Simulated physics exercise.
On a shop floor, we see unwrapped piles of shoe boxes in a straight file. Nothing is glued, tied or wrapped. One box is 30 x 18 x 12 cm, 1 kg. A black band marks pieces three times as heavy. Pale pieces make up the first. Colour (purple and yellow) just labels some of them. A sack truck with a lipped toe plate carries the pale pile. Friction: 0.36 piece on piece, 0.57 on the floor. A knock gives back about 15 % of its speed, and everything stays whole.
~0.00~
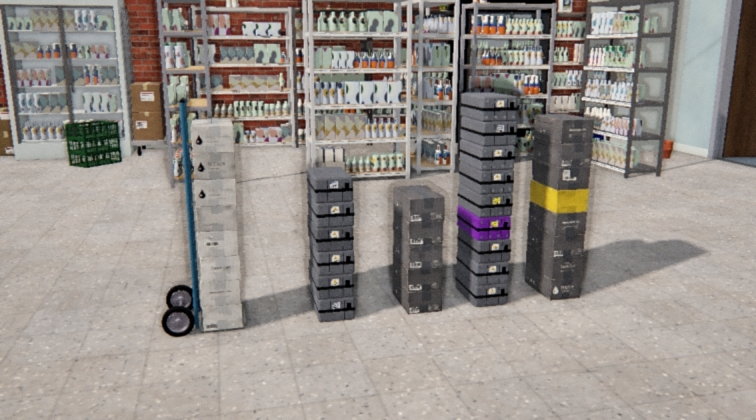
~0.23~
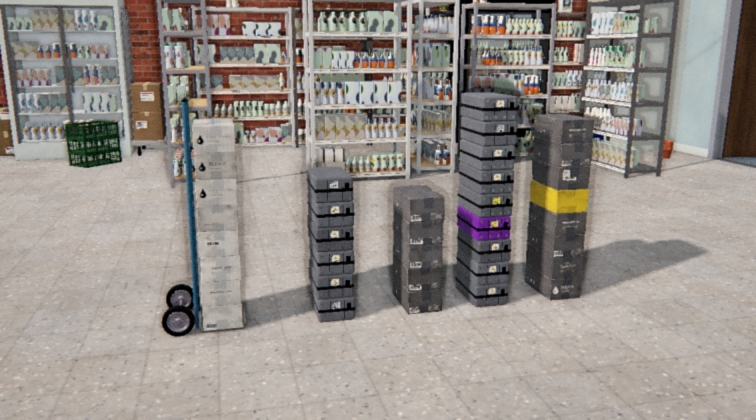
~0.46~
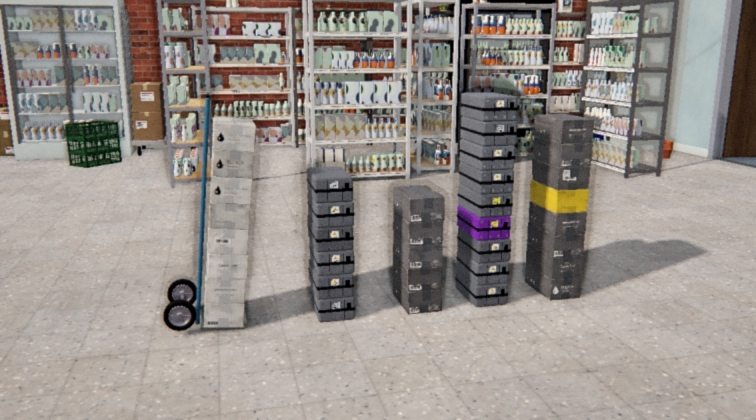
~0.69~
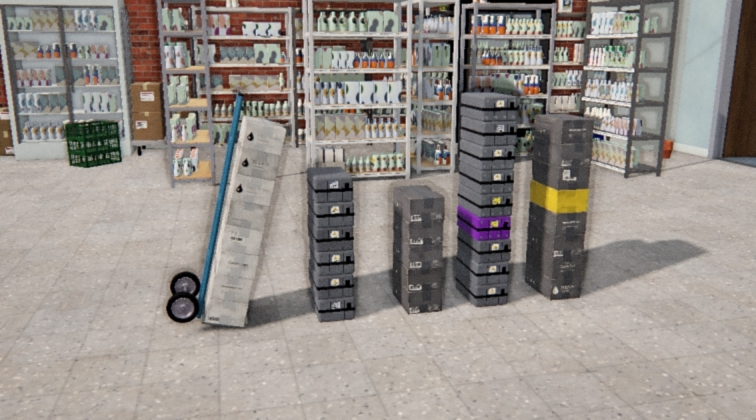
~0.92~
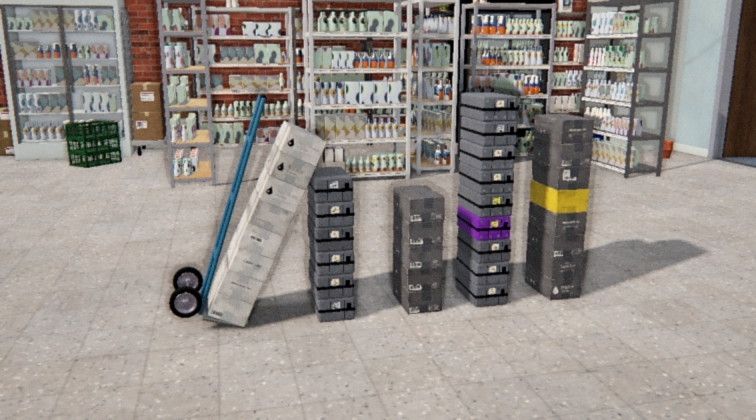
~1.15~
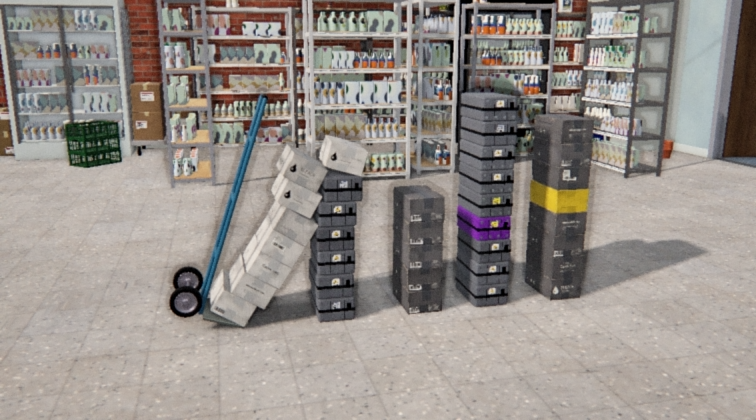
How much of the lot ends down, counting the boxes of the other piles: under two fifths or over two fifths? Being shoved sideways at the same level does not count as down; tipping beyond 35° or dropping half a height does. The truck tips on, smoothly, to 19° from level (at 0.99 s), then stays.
Ending down: Less than two fifths.
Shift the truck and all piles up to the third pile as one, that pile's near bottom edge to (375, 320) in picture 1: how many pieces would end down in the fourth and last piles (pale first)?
In that case fourth 0, last 0.
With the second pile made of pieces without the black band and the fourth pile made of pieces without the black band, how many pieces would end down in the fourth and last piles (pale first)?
Then fourth 9, last 7.
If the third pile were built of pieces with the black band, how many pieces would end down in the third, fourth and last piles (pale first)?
In that case third 0, fourth 0, last 0.
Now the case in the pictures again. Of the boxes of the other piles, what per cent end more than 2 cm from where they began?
5 per cent.
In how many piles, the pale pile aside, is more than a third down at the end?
0 of them.
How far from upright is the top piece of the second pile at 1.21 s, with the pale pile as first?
It leans some 0°.
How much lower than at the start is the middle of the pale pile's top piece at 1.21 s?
About 15 cm.
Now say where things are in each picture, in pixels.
In the first frame (each place is the centre of the face we see best), truck frame (185, 151) 0° forward; purple box (494, 229); yellow box (573, 201); the others all in place.
In the second frame, truck frame (187, 150) 0° forward; purple box (494, 229).
In the third frame, truck frame (206, 146) 6° forward, top of the pale pile leaning 6°; purple box (494, 229); the others all in place.
In the fourth frame, truck frame (233, 143) 13° forward, top of the pale pile leaning 14°; purple box (494, 229); the others all in place.
In the fifth frame, truck frame (251, 143) 19° forward, top of the pale pile leaning 25°; purple box (494, 229); the others all in place.
In the sixth frame, truck frame (252, 143) 19° forward, top of the pale pile leaning 17°; yellow box (573, 201); purple box (494, 229); 2 have shifted.
By 1.21 s, 2 of the pale pile down; none of the 28 other boxes down, 3 disturbed.
By 1.66 s, 2 of the pale pile down; none of the 28 other boxes down, 2 disturbed.
When it is over (2.0 s), 2 of the pale pile down; none of the 28 other boxes down, 2 disturbed; purple box unmoved; yellow box unmoved. That is 0 per cent. In pixels of the last frame, middles, purple box near (483, 222), yellow box near (558, 195).
